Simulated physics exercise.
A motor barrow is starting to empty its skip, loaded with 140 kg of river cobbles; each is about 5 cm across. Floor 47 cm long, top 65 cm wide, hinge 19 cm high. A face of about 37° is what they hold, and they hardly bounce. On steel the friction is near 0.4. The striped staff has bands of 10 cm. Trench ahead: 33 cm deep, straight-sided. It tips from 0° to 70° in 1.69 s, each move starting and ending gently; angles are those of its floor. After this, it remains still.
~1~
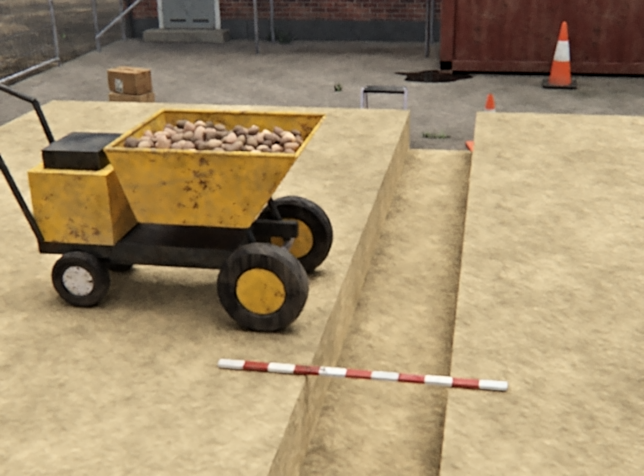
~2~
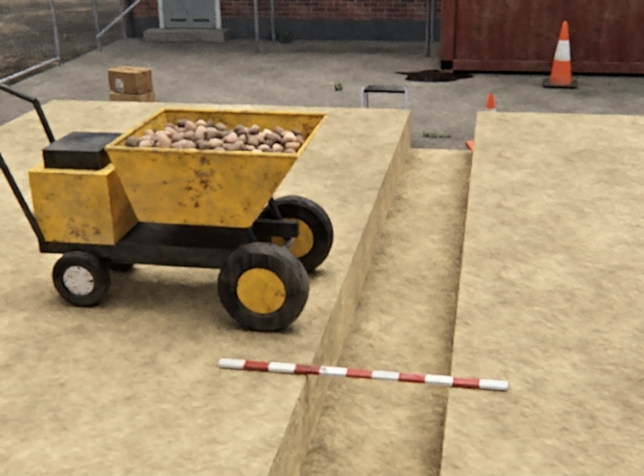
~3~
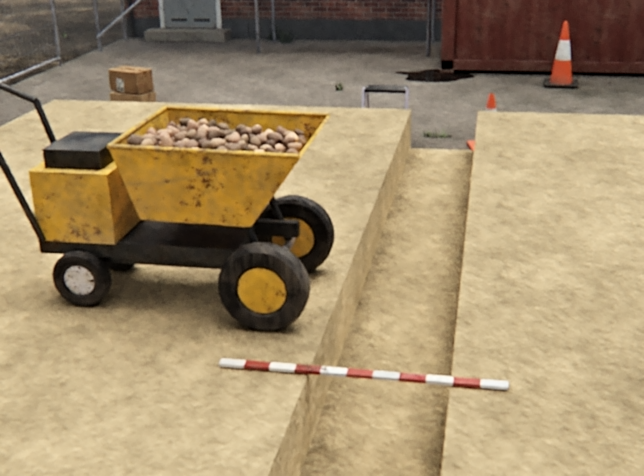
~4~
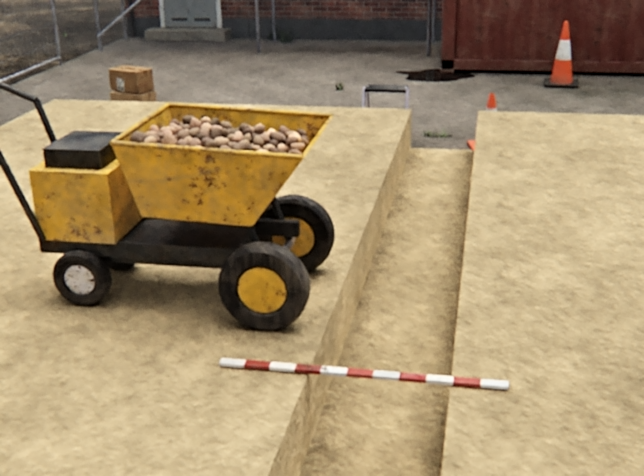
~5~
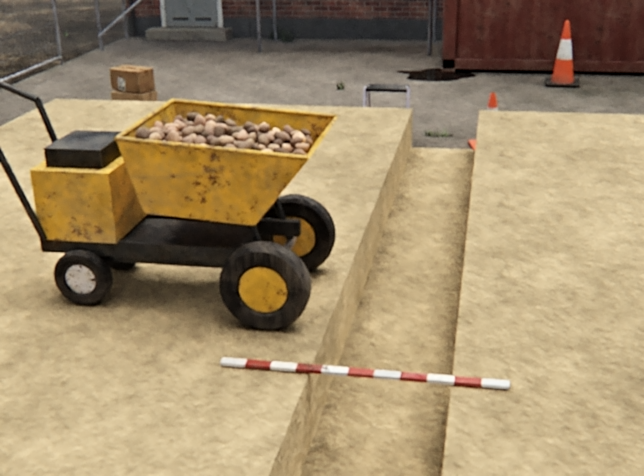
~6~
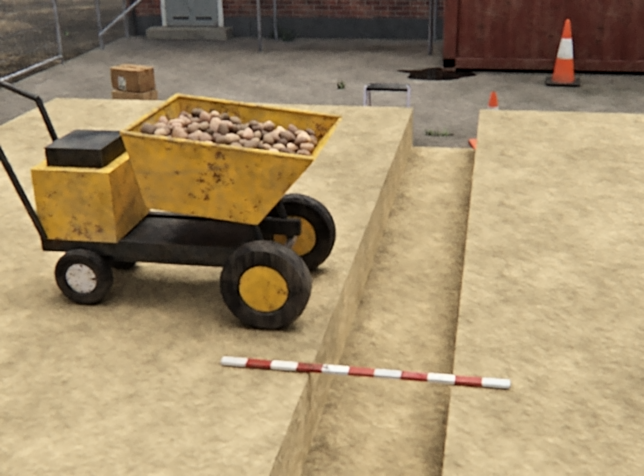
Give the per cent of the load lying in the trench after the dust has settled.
Close to 67 in every hundred.
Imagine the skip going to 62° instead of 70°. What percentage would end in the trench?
It would be close to 45 percent.
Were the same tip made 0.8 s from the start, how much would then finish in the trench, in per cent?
Expected share: Around 50%.
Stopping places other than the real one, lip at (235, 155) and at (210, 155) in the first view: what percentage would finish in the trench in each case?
I'd say some 100 per cent and some 100 per cent.
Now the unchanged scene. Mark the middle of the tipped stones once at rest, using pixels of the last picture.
Around (442, 350).
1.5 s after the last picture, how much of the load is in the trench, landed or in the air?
Some 20 per cent of the load by that point.
Then, 1.0 s after the last picture the floor is at 59°, 100 % in the skip; the foremost stones are at (415, 234).
Then, 1.5 s after the last picture the floor is at 70°, 63 % in the skip, 18 % in the trench, 19 % past the trench; the foremost stones are at (550, 301).
Then, 1.8 s after the last picture the floor is at 70°, 38 % in the skip, 31 % in the trench, 31 % past the trench; the foremost stones are at (623, 306).
Then, 3.8 s after the last picture the floor is at 70°, 0 % in the skip, 67 % in the trench, 33 % past the trench; the foremost stones are past the picture's edge.
